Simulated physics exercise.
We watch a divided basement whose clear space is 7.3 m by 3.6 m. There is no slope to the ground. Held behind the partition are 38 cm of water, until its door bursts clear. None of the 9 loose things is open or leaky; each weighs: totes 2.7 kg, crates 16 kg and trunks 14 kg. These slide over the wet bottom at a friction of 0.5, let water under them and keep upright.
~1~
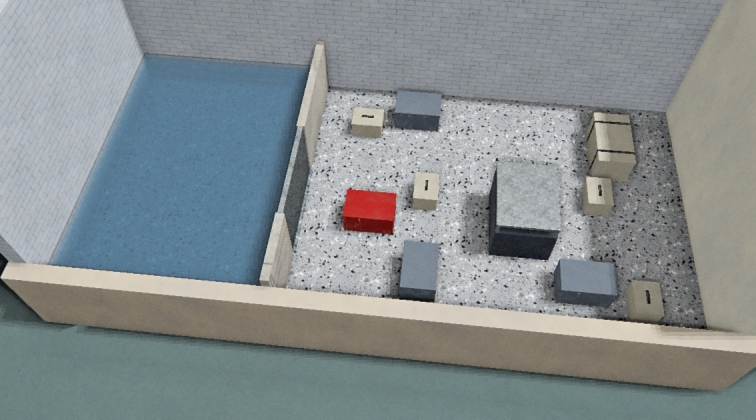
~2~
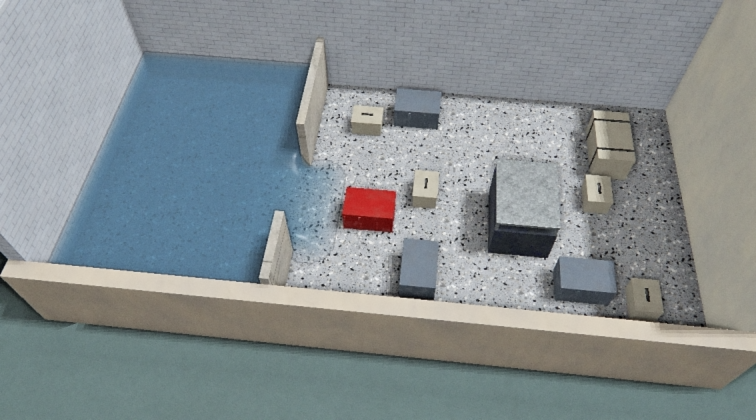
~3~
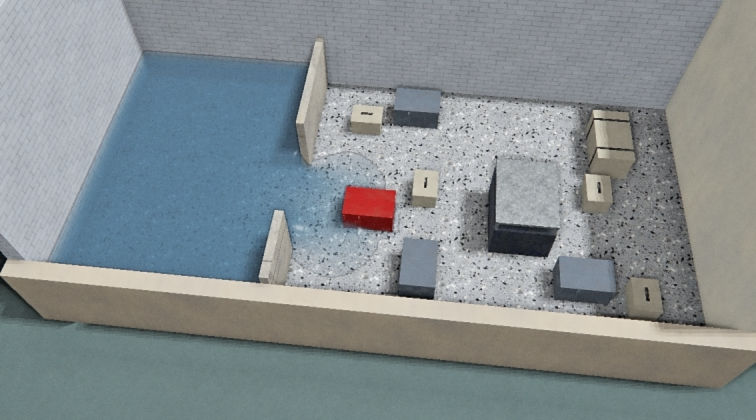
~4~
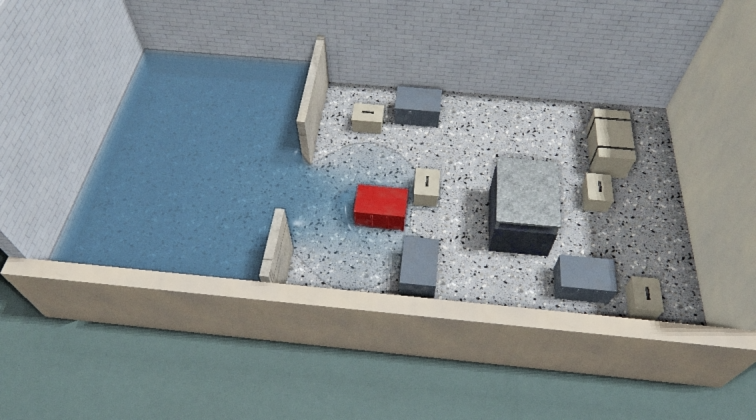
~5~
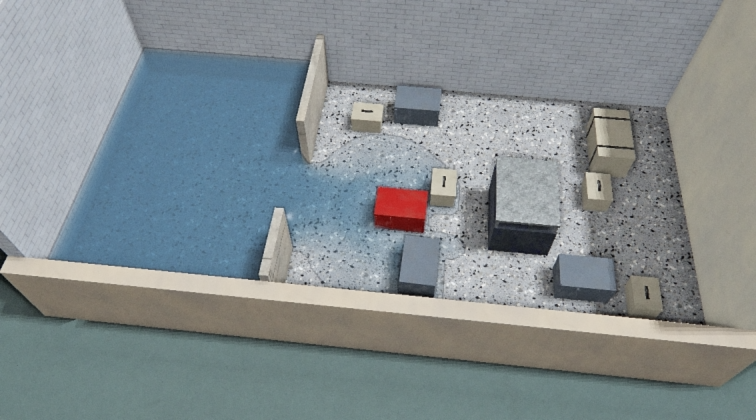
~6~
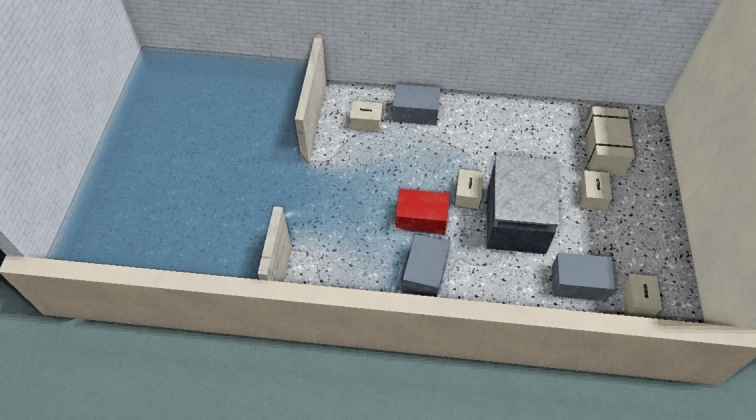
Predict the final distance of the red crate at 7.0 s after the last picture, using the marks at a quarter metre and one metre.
It goes a long way.
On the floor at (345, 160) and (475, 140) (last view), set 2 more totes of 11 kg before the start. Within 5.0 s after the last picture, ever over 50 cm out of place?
Result, in sequence: Not exceeded; exceeded.
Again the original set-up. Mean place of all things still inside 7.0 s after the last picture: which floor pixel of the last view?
Near (496, 159).
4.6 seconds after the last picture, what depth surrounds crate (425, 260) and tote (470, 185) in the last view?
Depth approx. 13 cm / 16 cm.
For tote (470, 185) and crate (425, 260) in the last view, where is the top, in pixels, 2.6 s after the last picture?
First near (611, 118), second near (692, 307).
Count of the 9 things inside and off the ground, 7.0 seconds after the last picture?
At that time the total is 9.
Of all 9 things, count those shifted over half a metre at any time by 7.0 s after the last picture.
8 in all.
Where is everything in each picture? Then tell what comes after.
The first frame shows the red crate at (370, 205), on the bottom; water covers 9.2 m2; 0 of 9 have shifted.
The second frame shows the red crate at (369, 202) rests on the ground; water covers 9.9 m2; 0 of 9 have shifted.
The third frame shows the red crate at (369, 202), on the bottom; water covers 10.8 m2; 0 of 9 have shifted.
The fourth frame shows the red crate at (381, 200), on the bottom, 13 cm from its start; water covers 11.7 m2; 1 of 9 have shifted.
The fifth frame shows the red crate at (401, 203) rests on the ground, 38 cm from its start; water covers 12.5 m2; 2 of 9 have shifted.
The sixth frame shows the red crate at (423, 205), on the bottom, 65 cm from its start; water covers 13.5 m2; 3 of 9 have shifted.
Then, 0.6 s after the last picture the red crate is near (466, 207), 1.2 m from its start, afloat; 2 afloat.
Then, 2.6 s after the last picture the red crate is near (485, 279), 1.7 m from its start, afloat; 5 afloat.
Then, 4.6 s after the last picture the red crate is near (676, 291), 3.5 m from its start, afloat; 7 afloat.
Then, 7.0 s after the last picture the red crate is near (680, 241), 3.5 m from its start, afloat; 9 afloat.
